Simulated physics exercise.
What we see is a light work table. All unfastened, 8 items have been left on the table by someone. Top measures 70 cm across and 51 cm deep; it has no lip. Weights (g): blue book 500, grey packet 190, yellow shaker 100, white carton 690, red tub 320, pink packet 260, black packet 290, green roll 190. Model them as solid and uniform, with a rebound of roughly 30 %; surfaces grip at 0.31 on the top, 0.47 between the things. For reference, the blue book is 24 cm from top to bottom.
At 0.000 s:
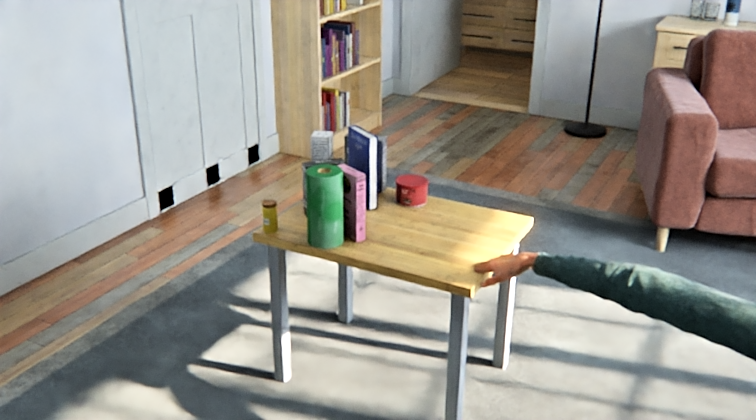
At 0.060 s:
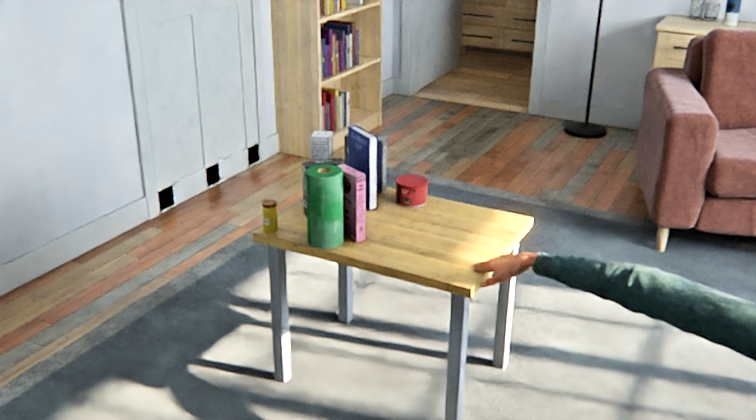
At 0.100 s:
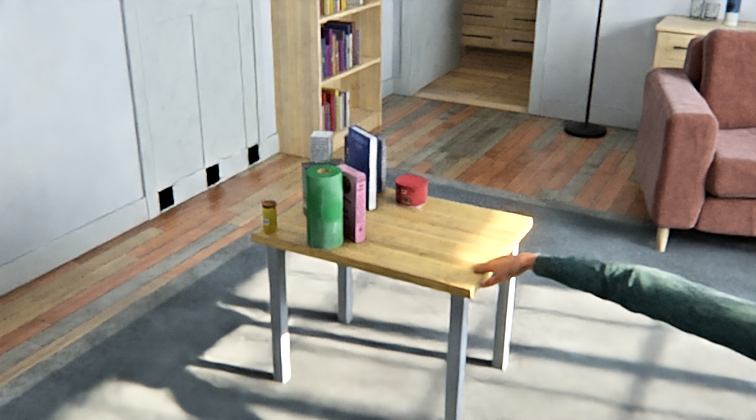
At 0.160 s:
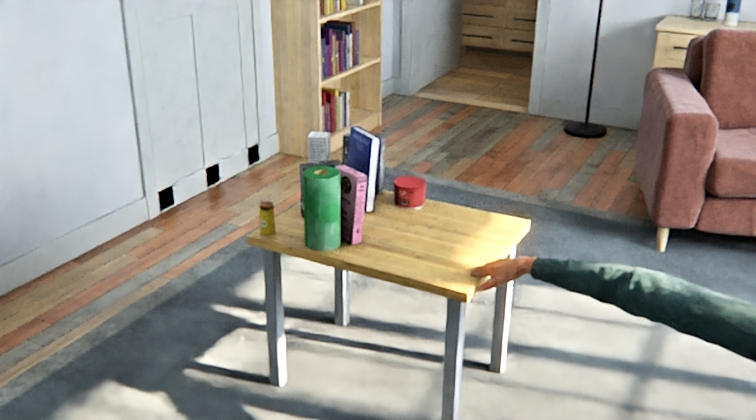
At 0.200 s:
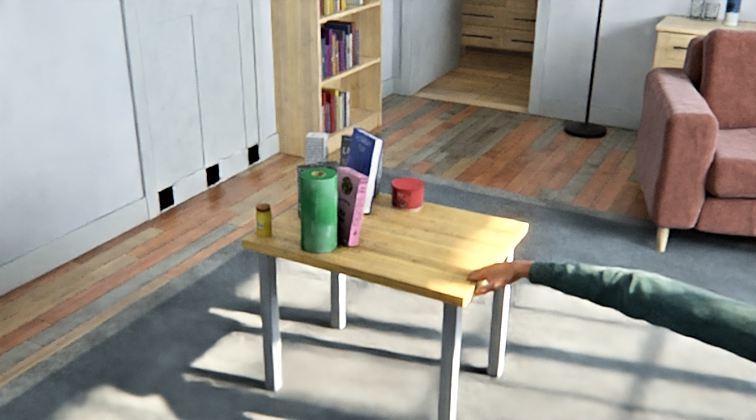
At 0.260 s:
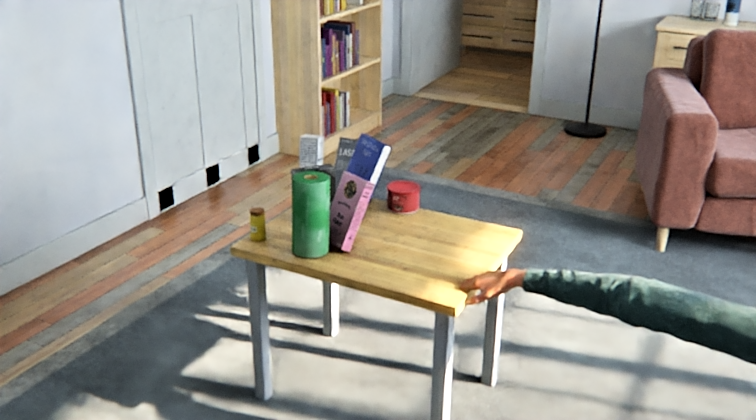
Light wooden table sliding left and toward the viewer as a sleeved arm pushes its corner, upright books and packets leaning right.
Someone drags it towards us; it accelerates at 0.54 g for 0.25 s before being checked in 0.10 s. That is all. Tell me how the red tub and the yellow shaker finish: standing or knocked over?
Red tub - standing; yellow shaker - standing.
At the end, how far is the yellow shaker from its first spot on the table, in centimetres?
Around 2 centimetres.
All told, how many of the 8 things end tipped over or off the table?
Count: 5.
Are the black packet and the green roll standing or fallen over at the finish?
The black packet keeps standing; the green roll tips over.
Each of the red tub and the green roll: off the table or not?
Final state - red tub: Inside the limits; green roll: Beyond the limits.
After 0.46 s, table shifted 23 cm; red tub moved 5 cm near (389, 212); yellow shaker moved 3 cm near (227, 243); pink packet on its side.
After 0.56 s, table shifted 23 cm; green roll now off the table; red tub moved 3 cm near (387, 216); pink packet on its side.
In the end (1.3 s), off the table and tipped over, grey packet and green roll; toppled on the table, blue book, white carton and pink packet; the other 3 under 5 cm from the start. At the end, from the last picture's camera, red tub near (388, 216), yellow shaker near (217, 249).
